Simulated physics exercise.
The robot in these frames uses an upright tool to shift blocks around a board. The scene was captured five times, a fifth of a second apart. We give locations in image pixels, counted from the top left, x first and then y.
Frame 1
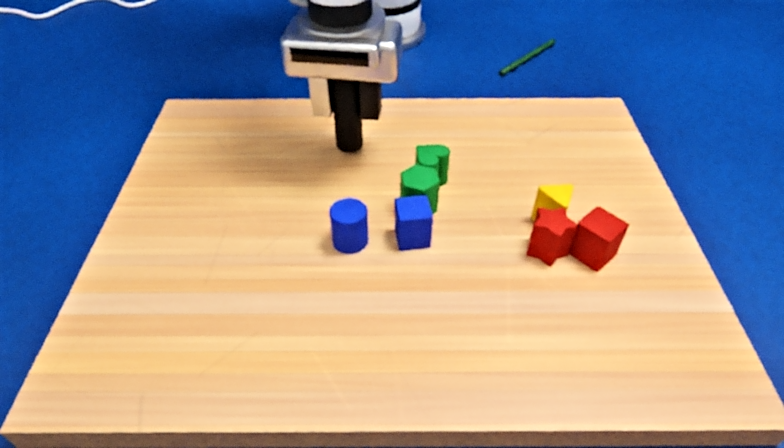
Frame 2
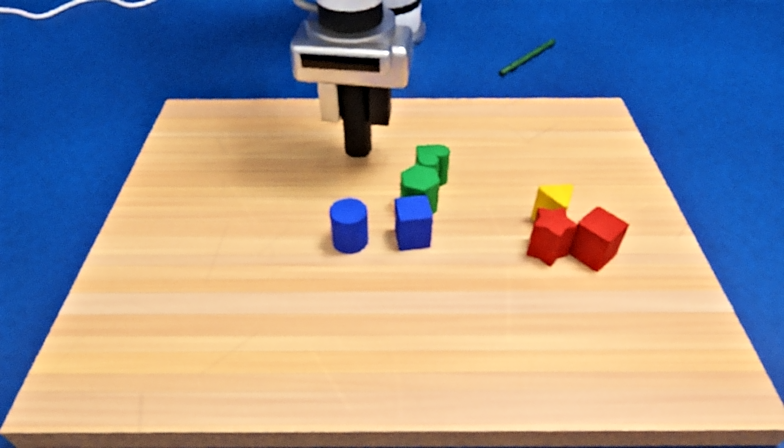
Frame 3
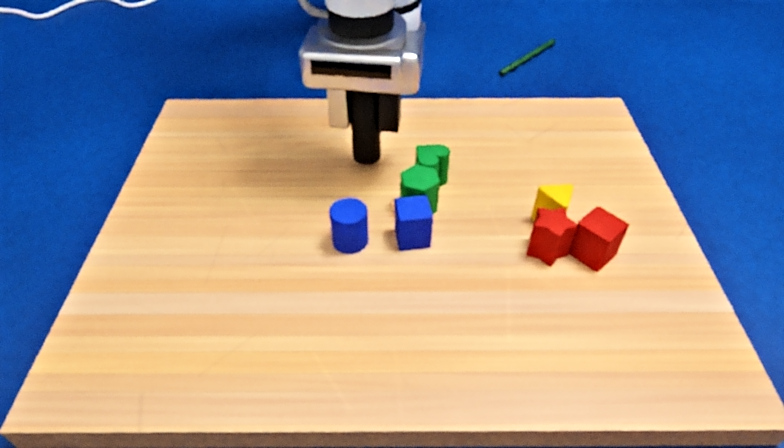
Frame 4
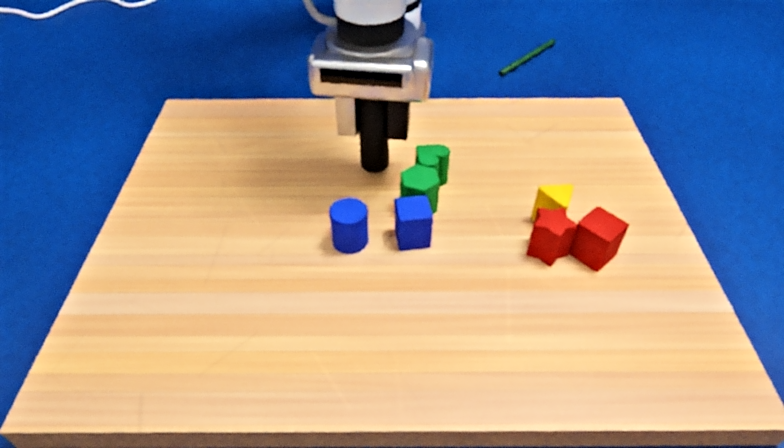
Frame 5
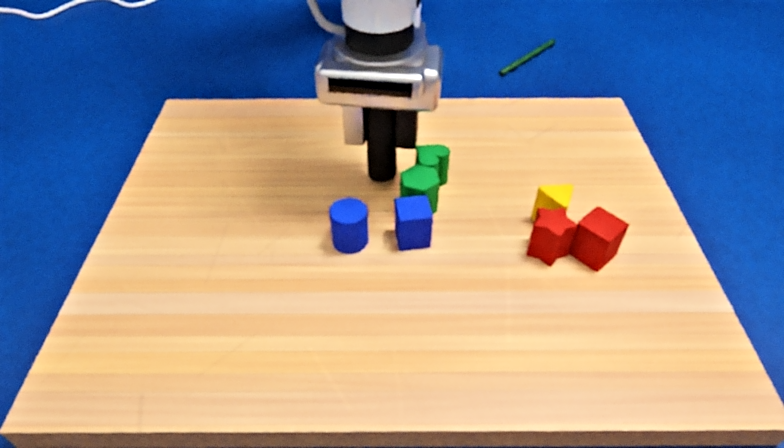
In this clip, a robot's upright dark tool moves a short way down and to the right over a wooden board, nearing the green blocks, while the blue, green, red and yellow blocks stay still.
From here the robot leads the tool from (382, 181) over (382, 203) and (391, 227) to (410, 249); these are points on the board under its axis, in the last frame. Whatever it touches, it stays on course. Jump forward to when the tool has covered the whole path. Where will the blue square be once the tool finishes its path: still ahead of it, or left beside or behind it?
I predict the tool still has it in front.
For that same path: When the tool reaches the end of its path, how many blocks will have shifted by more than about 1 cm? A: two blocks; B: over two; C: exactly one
My answer is option C.
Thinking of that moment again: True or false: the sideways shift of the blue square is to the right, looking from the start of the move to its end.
This is false.
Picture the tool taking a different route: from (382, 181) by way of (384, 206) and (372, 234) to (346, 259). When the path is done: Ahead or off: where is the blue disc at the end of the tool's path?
The tool pushes it to the end.
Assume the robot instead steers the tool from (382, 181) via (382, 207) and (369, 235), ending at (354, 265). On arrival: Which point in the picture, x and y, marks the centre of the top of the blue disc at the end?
That would be at about pixel (313, 237).
What follows on the original path. One third of the way, tool at (382, 197); nothing pushed yet.
Two thirds of the way, tool at (392, 220); blue square at (422, 213), turned 15° anticlockwise.
At the end, tool at (410, 242); blue square at (444, 225), turned 65° anticlockwise; green hexagonal block still.
